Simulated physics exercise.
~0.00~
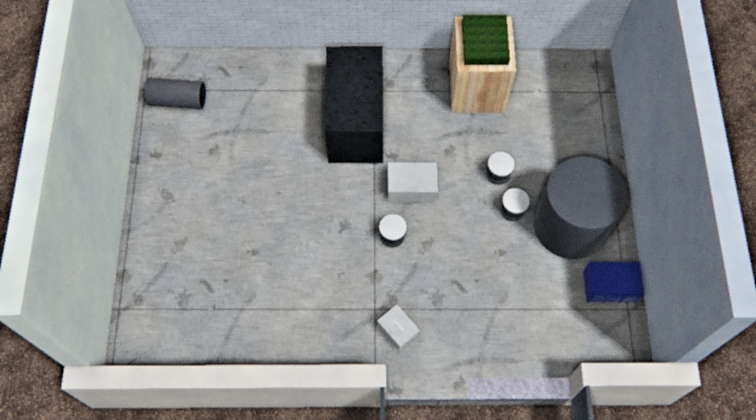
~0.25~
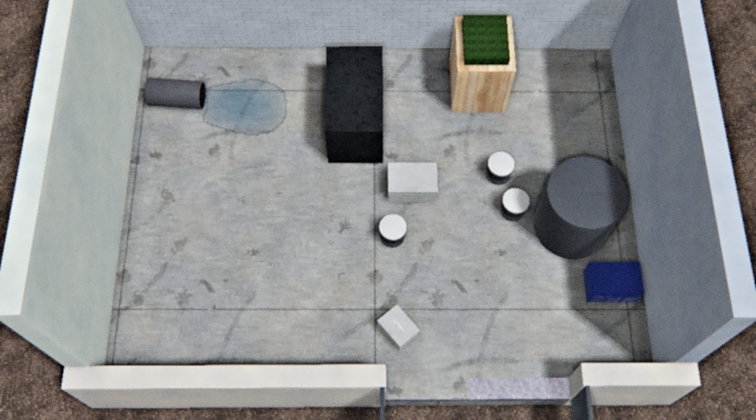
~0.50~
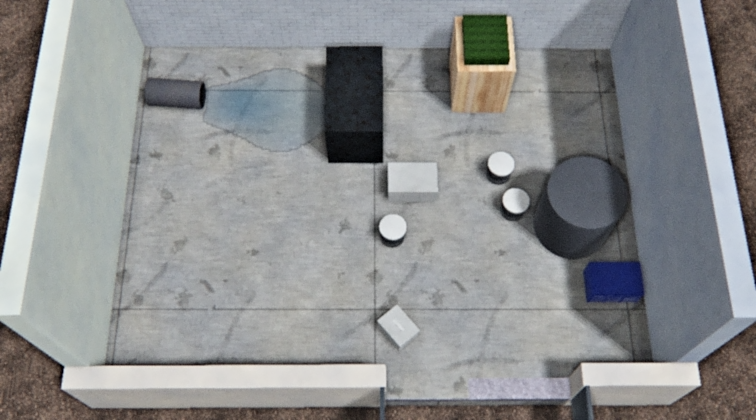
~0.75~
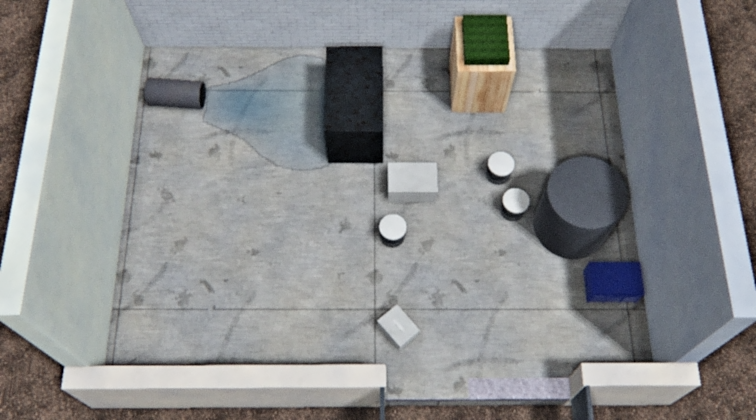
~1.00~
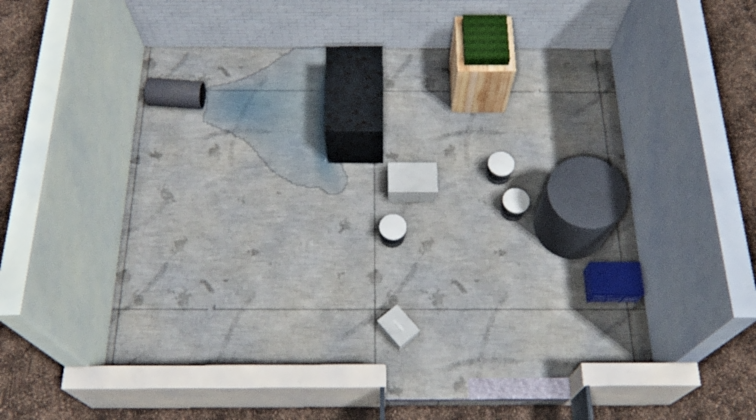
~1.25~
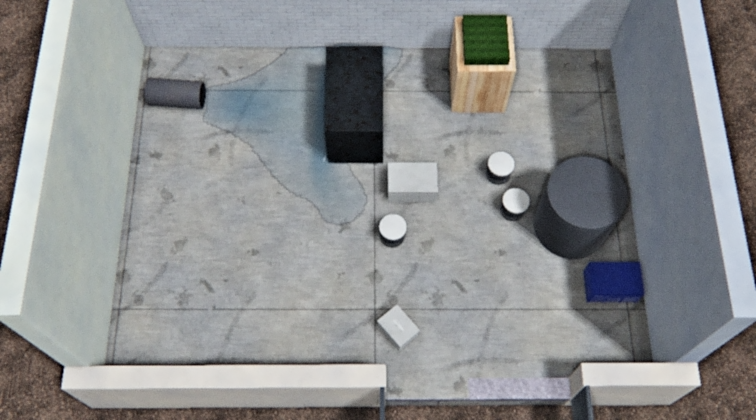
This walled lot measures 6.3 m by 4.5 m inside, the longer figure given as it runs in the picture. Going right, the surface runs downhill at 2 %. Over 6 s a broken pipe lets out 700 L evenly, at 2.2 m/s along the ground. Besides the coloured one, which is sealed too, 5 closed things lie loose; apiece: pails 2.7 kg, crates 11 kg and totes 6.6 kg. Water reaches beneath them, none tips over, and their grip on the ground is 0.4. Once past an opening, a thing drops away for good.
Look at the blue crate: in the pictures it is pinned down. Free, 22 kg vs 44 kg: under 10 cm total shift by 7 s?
Honestly, the light one's plenty.
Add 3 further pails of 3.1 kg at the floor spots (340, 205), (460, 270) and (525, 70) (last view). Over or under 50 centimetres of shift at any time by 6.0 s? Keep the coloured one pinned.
In that order: Past it, under, short of it.
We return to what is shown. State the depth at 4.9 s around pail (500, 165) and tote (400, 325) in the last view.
1 and 3 cm.
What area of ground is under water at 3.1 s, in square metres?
Wet area: Approx. 10.5 m2.
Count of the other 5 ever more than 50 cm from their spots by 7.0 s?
My count gives 0.
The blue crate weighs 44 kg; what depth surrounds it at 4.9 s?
0 cm, roughly.
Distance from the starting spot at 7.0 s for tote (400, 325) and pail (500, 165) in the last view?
Respectively, 40 cm and 0 cm.
After 1.8 s the blue crate would be 0 cm from its start with 22 kg and 0 cm from its start with 44 kg; 0 cm of water round it then.
After 3.1 s the blue crate would be 0 cm from its start with 22 kg and 0 cm from its start with 44 kg; 0 cm of water round it then.
After 4.9 s the blue crate would be 0 cm from its start with 22 kg and 0 cm from its start with 44 kg; 0 cm of water round it then.
After 7.0 s the blue crate would be 0 cm from its start with 22 kg and 0 cm from its start with 44 kg; 1 cm of water round it then.
